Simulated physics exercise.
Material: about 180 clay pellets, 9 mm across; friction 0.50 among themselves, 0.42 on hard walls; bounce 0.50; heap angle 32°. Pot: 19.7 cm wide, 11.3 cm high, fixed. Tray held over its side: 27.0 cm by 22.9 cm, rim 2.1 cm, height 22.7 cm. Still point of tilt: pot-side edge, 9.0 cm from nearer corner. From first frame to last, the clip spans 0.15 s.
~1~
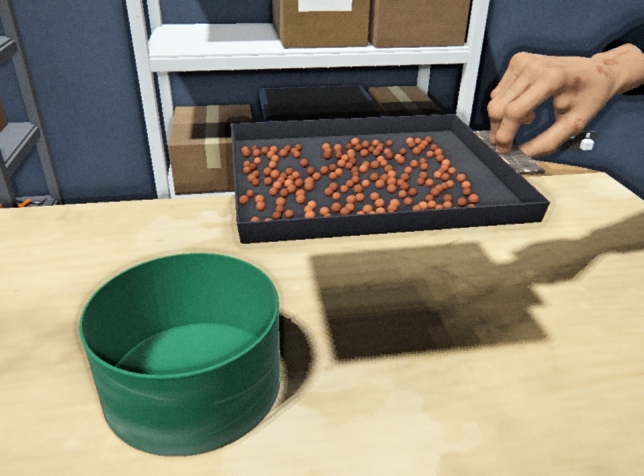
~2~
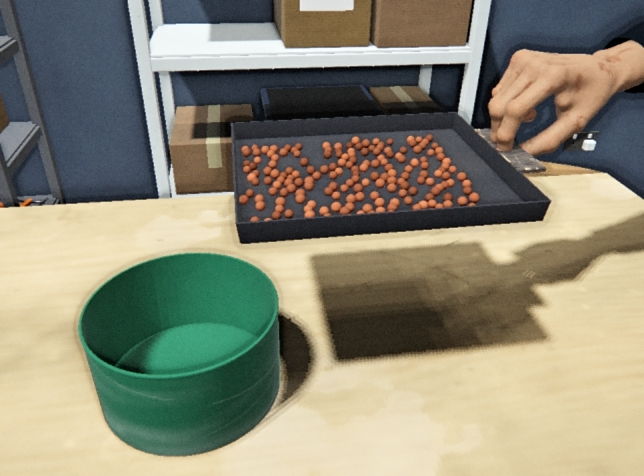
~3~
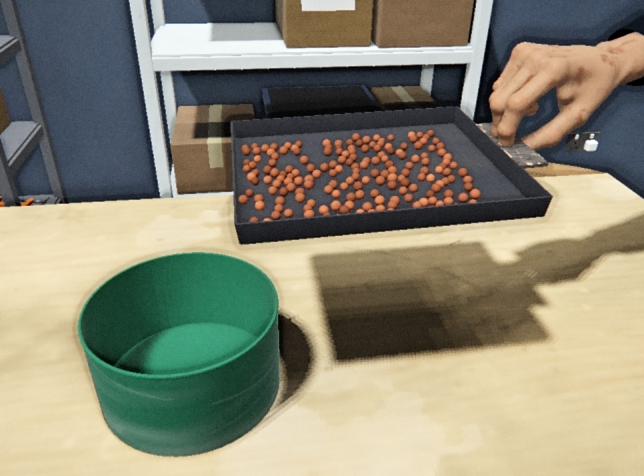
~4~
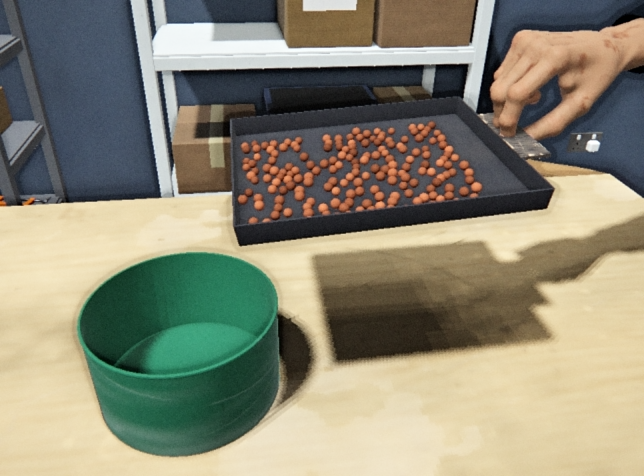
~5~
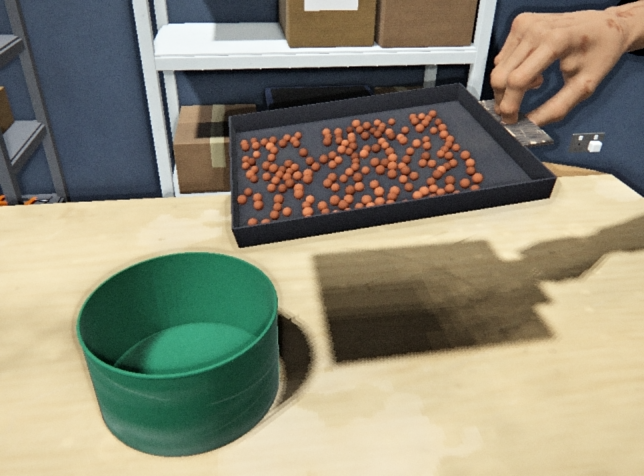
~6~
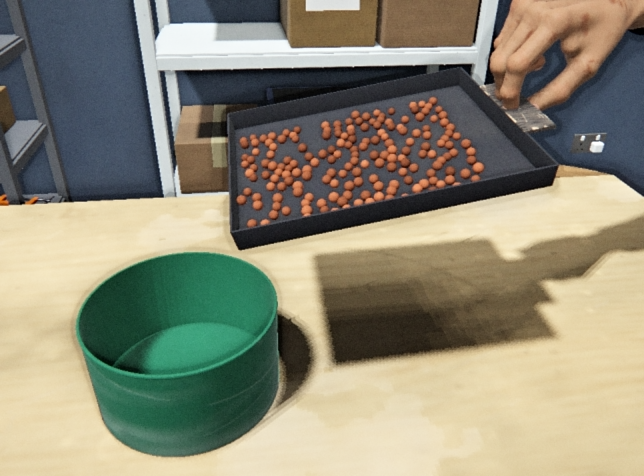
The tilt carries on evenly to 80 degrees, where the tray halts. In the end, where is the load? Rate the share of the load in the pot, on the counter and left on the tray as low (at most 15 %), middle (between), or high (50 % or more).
Pot - middle, counter - low, left on the tray - high.
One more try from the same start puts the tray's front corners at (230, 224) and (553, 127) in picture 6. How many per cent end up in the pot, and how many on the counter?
The pot gets 45 and the counter 10.
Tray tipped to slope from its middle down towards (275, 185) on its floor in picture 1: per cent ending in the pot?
My best guess is some 25 per cent.
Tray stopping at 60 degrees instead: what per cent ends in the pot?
It would land at about 15 percent.
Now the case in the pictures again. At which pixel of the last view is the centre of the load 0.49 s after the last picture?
At that moment the load's centre is around (252, 186).
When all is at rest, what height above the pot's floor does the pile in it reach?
Close to 1.0 cm up.
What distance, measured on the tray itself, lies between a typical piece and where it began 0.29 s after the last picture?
Displacement on the tray: Roughly 4 cm.
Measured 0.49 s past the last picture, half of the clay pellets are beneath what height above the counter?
Height: Around 26 cm.
Then, 0.29 s after the last picture, tilt 45 degrees; the tray holds 100 %, the pot 0 %.
Then, 0.49 s after the last picture, tilt 69 degrees; the tray holds 100 %, the pot 0 %.
Then, 0.80 s after the last picture, tilt 80 degrees; the tray holds 75 %, the pot 20 %.
In the end, pot 30 %, counter 5 %, tray 65 %.
